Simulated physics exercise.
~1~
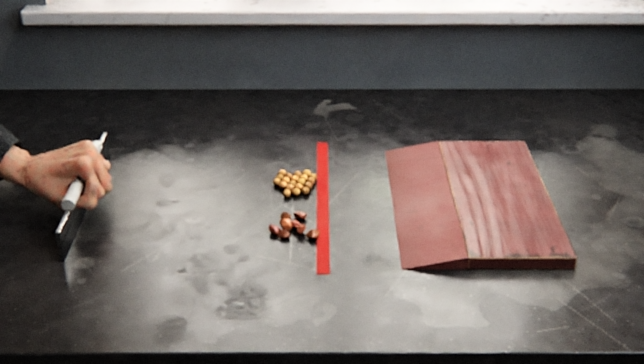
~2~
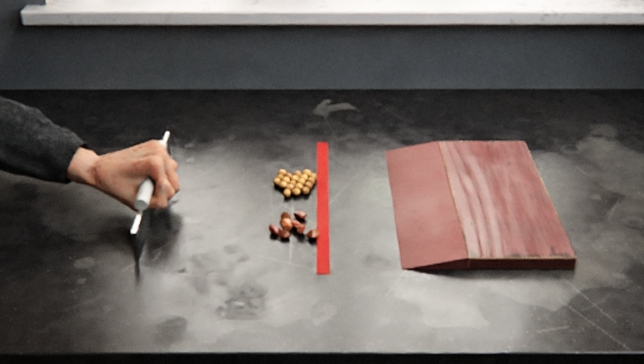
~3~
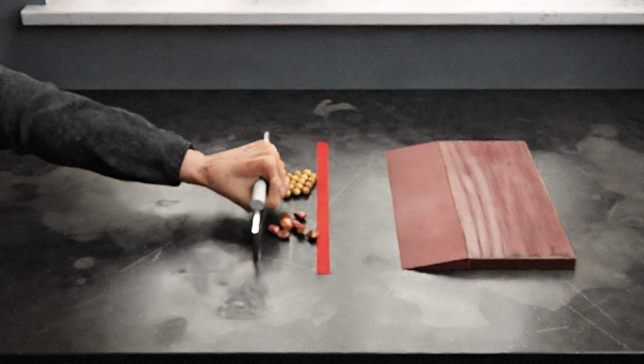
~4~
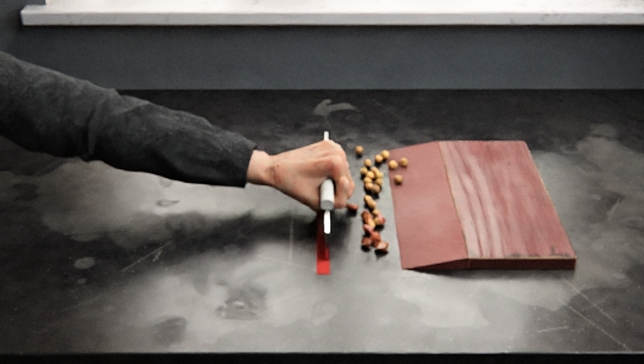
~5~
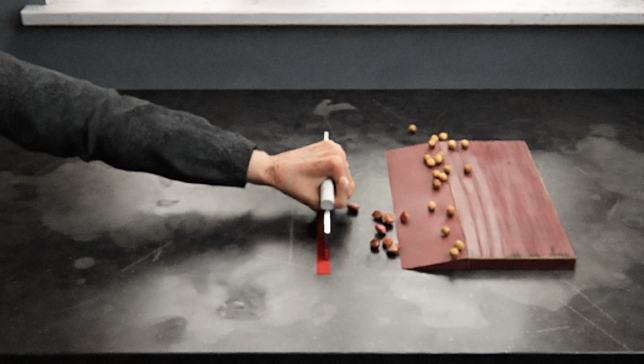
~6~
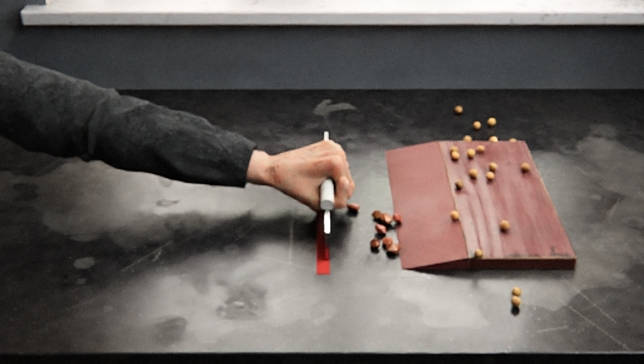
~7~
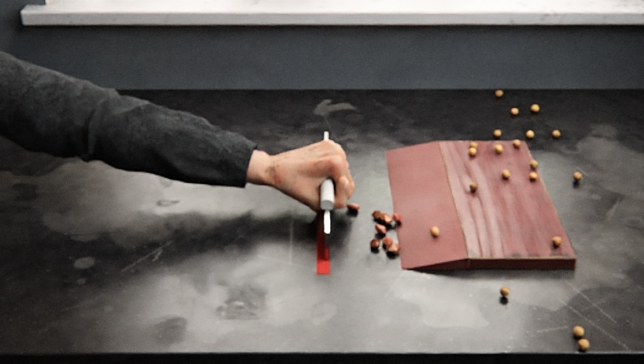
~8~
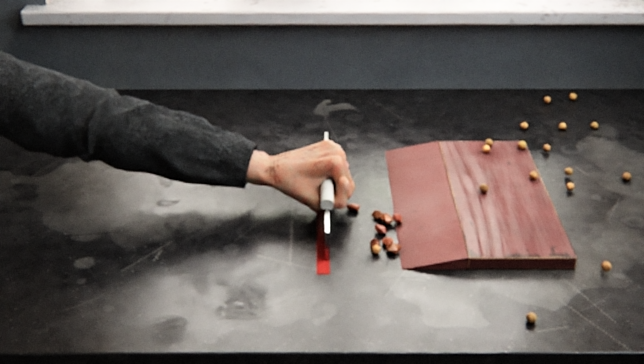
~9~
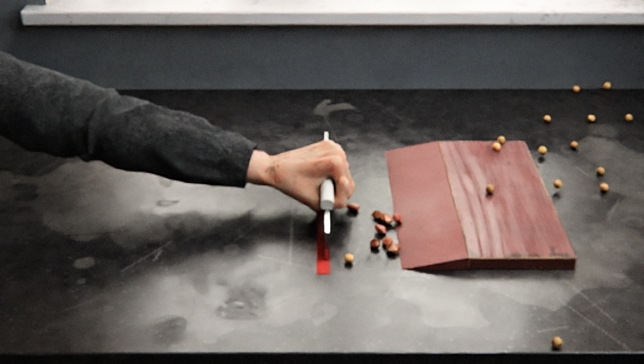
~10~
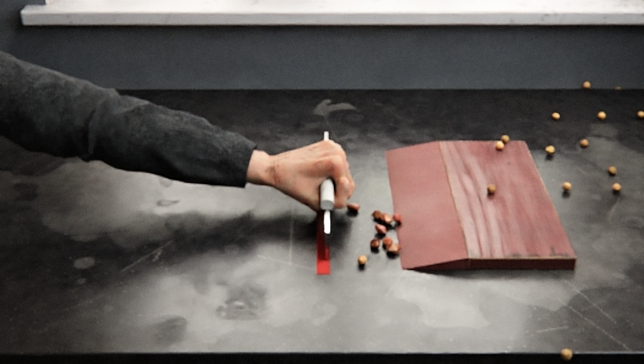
At the start, a hand at the left holds a scraper on a dark table, with two small heaps, yellowish round pieces behind reddish-brown ones, beside a strip of red tape and a reddish ramped slab at the right. The hand slides the scraper rightward until it reaches the heaps and pushes them across the tape. It stops at the tape, and the pieces carry on. The yellowish ones roll up and over the slab, scattering, while the reddish-brown ones halt short of it. Finally, most yellowish pieces lie beyond the slab's top, a few remaining on it.
